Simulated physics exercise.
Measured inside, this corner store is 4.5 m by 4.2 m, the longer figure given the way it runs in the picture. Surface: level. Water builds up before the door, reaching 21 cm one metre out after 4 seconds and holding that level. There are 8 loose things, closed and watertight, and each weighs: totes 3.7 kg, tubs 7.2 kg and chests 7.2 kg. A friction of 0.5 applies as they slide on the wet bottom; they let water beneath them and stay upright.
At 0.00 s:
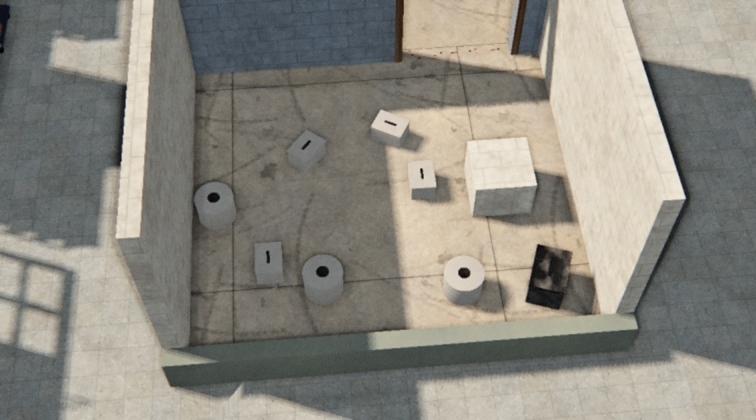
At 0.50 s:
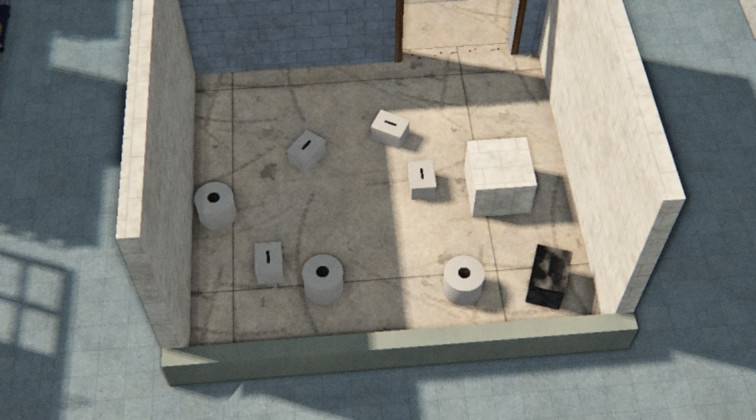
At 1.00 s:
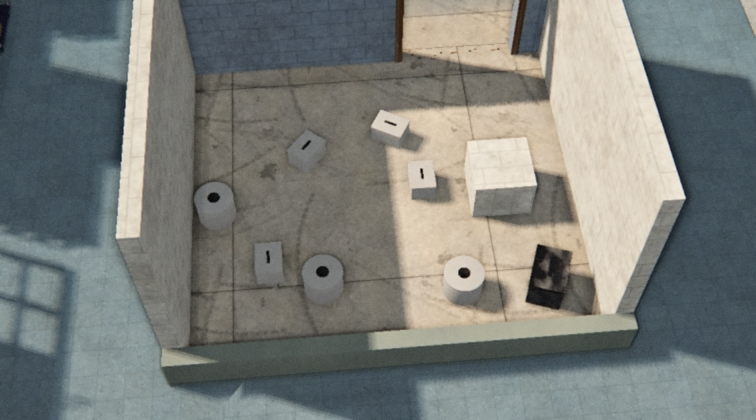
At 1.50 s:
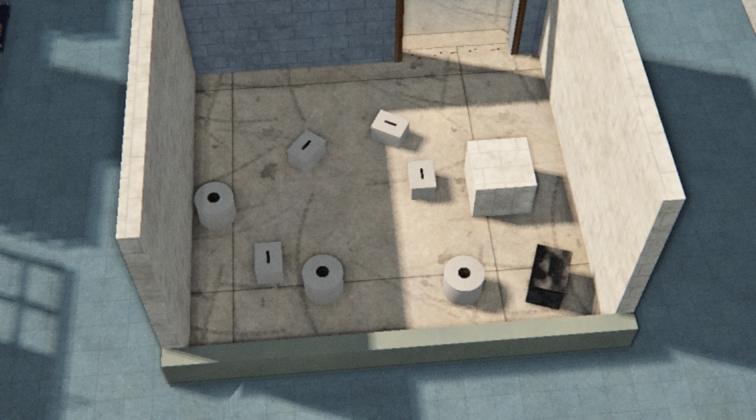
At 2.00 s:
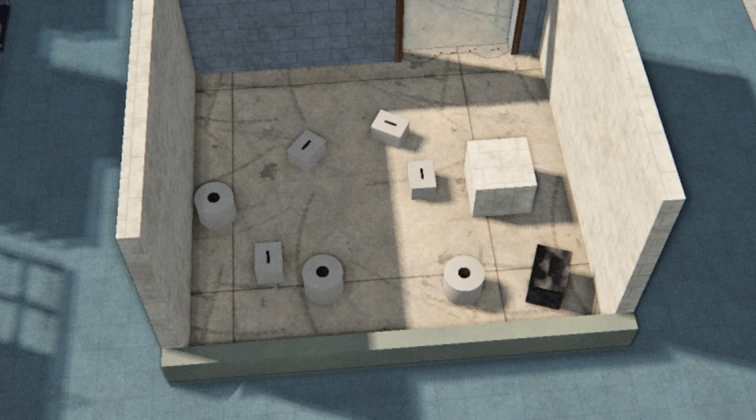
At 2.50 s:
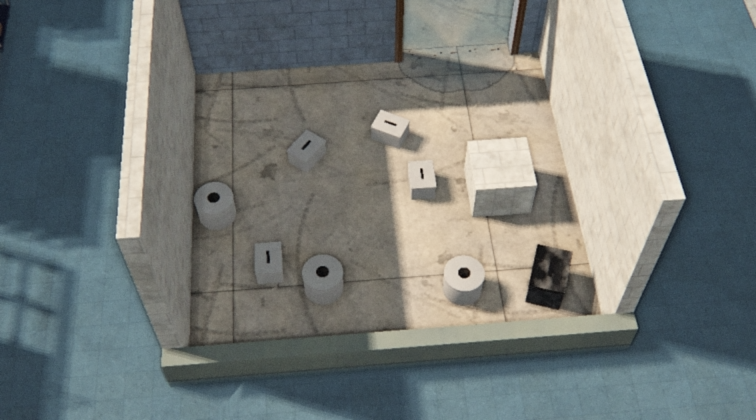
Blue water surrounds a small roofless room and begins spreading inside past the doorway.
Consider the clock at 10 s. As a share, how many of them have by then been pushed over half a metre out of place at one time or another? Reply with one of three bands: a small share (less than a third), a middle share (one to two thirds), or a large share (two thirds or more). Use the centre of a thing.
A large share, two thirds or more.
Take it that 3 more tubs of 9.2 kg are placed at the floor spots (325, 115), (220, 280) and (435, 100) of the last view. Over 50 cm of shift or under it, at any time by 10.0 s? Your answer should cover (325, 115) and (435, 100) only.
Inside the limit, then above the limit.
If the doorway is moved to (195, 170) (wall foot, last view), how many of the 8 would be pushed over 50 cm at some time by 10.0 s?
Then 5 of them would.
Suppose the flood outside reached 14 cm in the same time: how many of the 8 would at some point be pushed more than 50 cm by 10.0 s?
You'd get 3 in that case.
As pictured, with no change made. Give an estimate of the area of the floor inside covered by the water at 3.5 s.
At that time the wet patch spans about 2.5 m2.
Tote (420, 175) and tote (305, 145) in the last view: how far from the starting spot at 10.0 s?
Shifts: 300 cm / 30 cm.
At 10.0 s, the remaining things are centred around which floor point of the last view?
I'd put it close to (303, 233) in the last view.
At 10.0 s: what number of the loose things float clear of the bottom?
At that instant the tally stands at 7.
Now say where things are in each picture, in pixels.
A tote at (268, 257) rests on the ground; a tub at (464, 273) rests on the ground; 0.0 m2 under water; 0 of 8 have shifted, in the first picture.
A tote at (268, 257) rests on the ground; a tub at (464, 273) rests on the ground; water covers 0.0 m2; 0 of 8 have shifted, in the second picture.
A tote at (268, 257) rests on the ground; a tub at (464, 273) rests on the ground; 0.0 m2 under water; 0 of 8 have shifted, in the third picture.
A tote at (268, 257), on the bottom; a tub at (464, 273) rests on the ground; water covers 0.0 m2; 0 of 8 have shifted, in the fourth picture.
A tote at (268, 257) rests on the ground; a tub at (464, 273) rests on the ground; water covers 0.0 m2; 0 of 8 have shifted, in the fifth picture.
A tote at (268, 257) rests on the ground; a tub at (464, 273) rests on the ground; water covers 0.7 m2; 0 of 8 have shifted, in the sixth picture.
After 3.5 s 0 of 8 are over 50 cm from their spots; 0 afloat.
After 4.5 s 0 of 8 are over 50 cm from their spots; 0 afloat.
After 7.0 s 3 of 8 are over 50 cm from their spots; 2 afloat.
After 10.0 s 7 of 8 are over 50 cm from their spots, and 7 have been at some point; 7 afloat.
